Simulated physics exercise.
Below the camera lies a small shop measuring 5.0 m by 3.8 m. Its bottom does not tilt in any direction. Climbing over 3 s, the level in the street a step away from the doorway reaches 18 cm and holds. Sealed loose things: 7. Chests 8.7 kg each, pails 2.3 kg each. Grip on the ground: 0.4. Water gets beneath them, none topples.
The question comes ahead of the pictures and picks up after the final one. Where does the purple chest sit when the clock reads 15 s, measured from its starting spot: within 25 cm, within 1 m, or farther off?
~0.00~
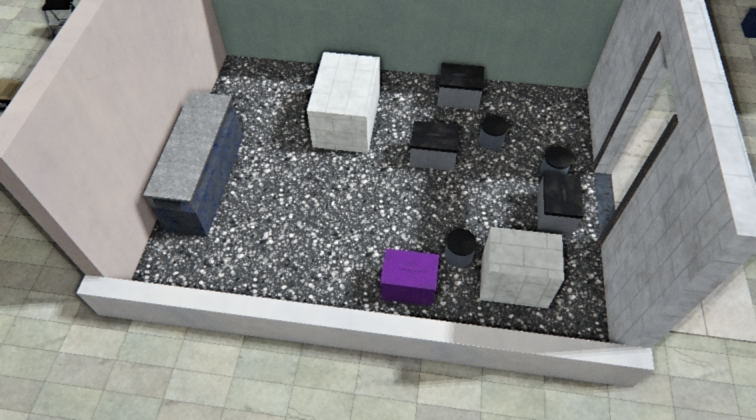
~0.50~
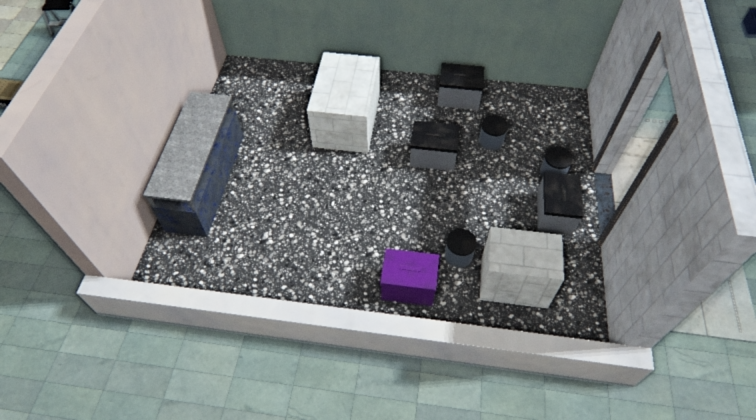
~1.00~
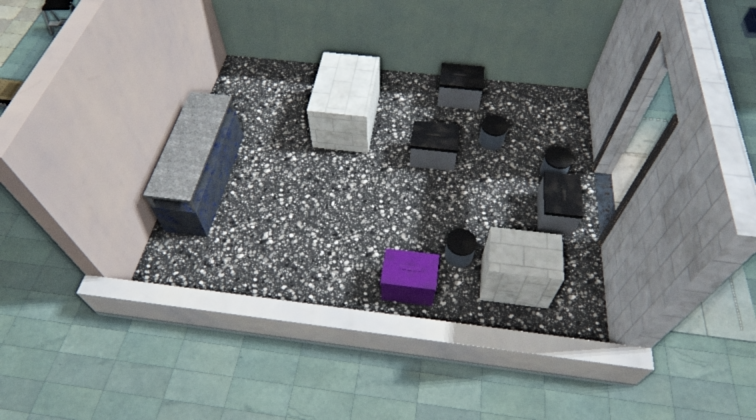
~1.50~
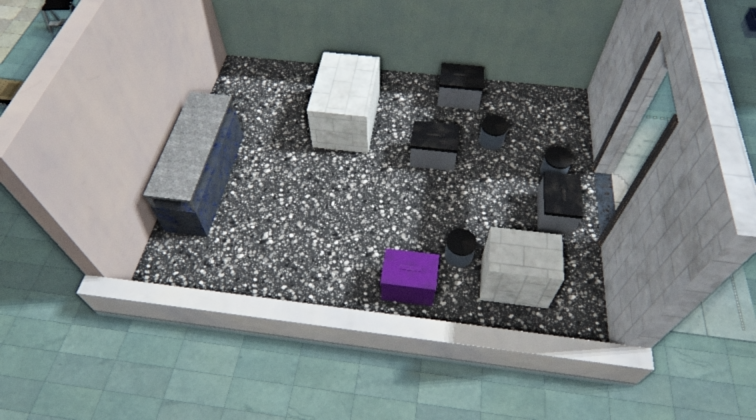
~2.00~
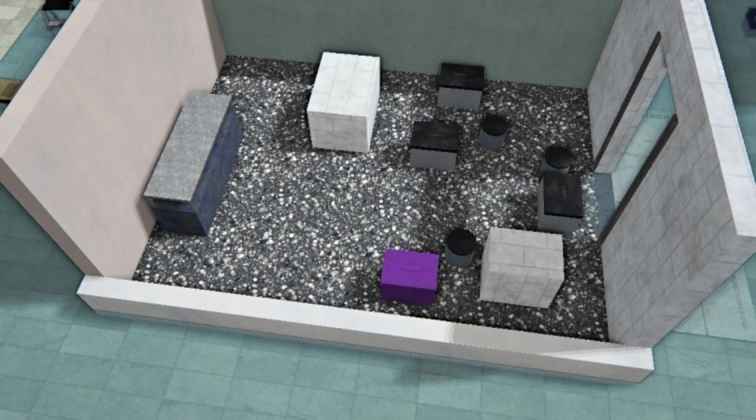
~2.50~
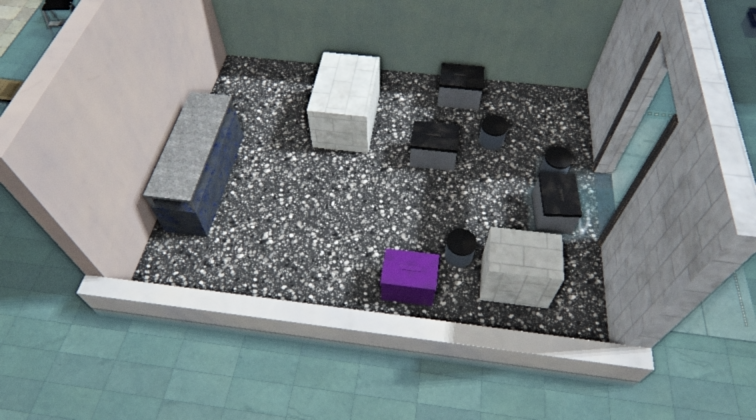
Distance covered: Moderate.
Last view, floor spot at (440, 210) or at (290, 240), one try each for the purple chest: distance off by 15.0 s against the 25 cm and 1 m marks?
In turn: It travels far; it travels far.
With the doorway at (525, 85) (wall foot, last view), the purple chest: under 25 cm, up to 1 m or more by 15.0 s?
The purple chest drifts well away.
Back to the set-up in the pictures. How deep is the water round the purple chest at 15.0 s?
I'd put it at about 6 cm.
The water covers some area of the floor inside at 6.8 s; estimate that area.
Wet area: Approx. 15 m2.
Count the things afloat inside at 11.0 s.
Total: 6.
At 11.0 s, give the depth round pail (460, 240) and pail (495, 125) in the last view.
Depths: Near 9 cm, then near 7 cm.
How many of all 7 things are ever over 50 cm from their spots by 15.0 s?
Result: 7.
After 3.5 s the purple chest is near (410, 269), 0.0 m from its start, aground; 0 afloat.
After 6.8 s the purple chest is near (409, 270), 0.0 m from its start, aground; 4 afloat.
After 11.0 s the purple chest is near (413, 272), 0.1 m from its start, afloat; 6 afloat.
After 15.0 s the purple chest is near (456, 256), 0.5 m from its start, afloat; 7 afloat.
